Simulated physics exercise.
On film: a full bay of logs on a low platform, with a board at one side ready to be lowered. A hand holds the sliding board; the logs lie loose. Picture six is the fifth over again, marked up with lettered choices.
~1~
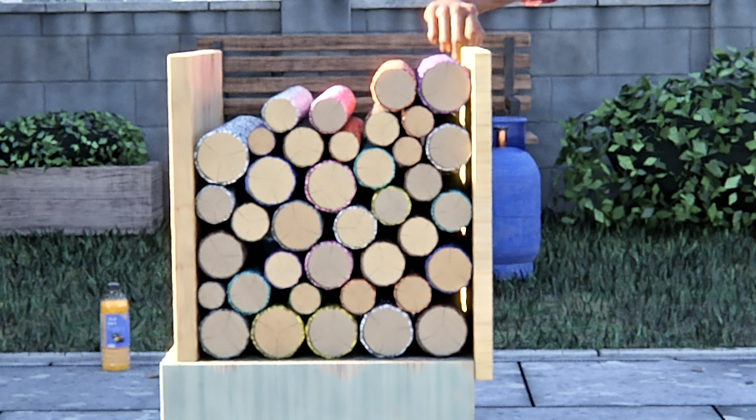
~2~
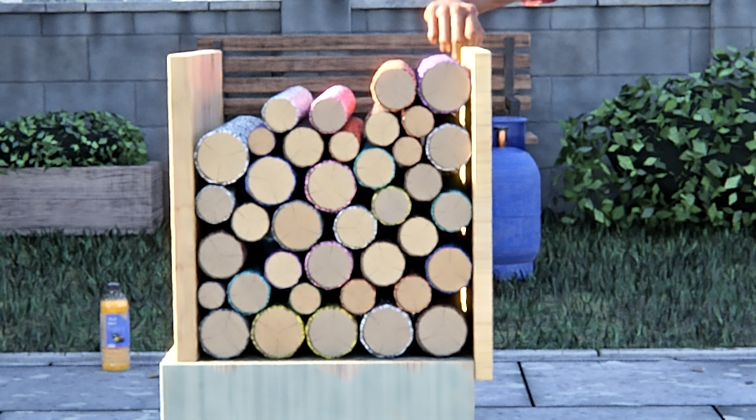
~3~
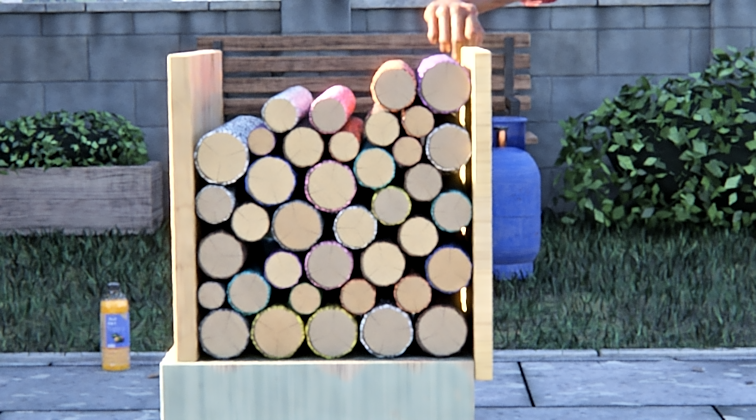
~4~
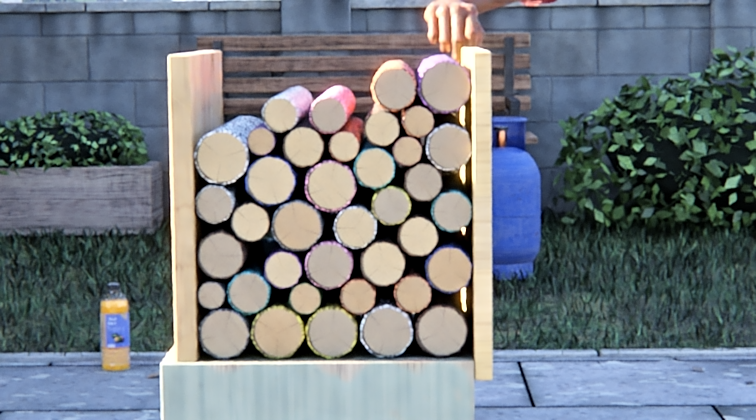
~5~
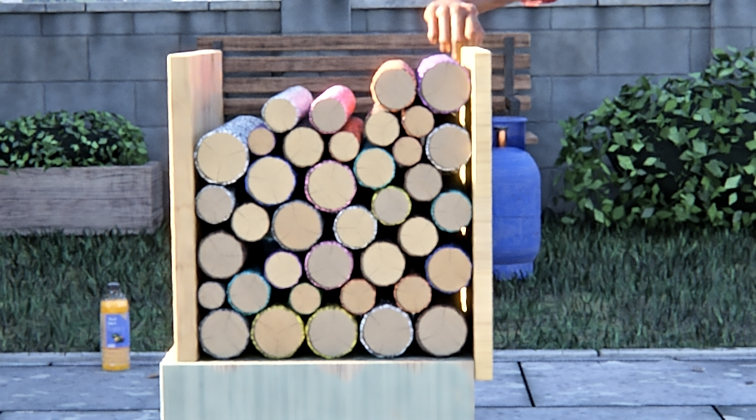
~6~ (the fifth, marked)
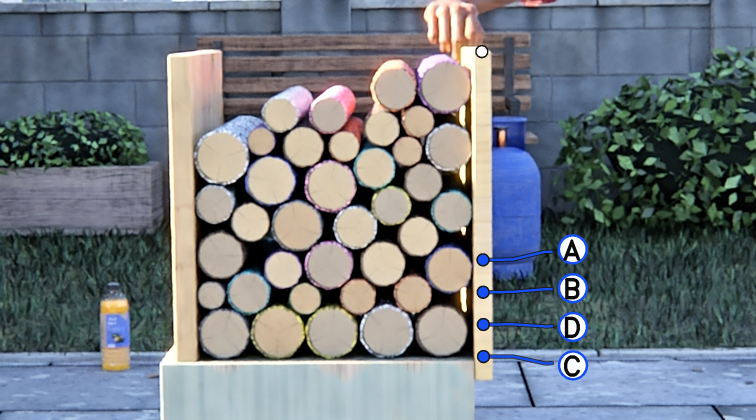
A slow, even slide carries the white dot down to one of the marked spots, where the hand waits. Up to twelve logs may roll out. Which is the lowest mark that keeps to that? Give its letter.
The answer is mark B.
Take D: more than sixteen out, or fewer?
At D, fewer than sixteen.
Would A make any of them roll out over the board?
Yes, at A.
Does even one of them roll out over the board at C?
At C: Yes.
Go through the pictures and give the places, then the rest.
The first frame shows a log (271, 181); a log (418, 121); a log (445, 87).
The second frame shows a log (445, 87); side board (475, 199).
The third frame shows a log (224, 334); a log (413, 294).
The fourth frame shows a log (383, 263); a log (356, 227).
The fifth frame shows a log (331, 186); a log (271, 181); a log (418, 121).
On the marked copy, A at (483, 260); B at (483, 293); C at (484, 357); D at (484, 325); the white dot at (482, 52).
Taking B. A third of the way, top of the board (473, 151).
Two thirds of the way, top of the board (474, 261).
When it is over, top of the board (474, 291), about eight out over the board.
As for the rest, A about five out over the board; C more than twelve out over the board; D more than twelve out over the board.
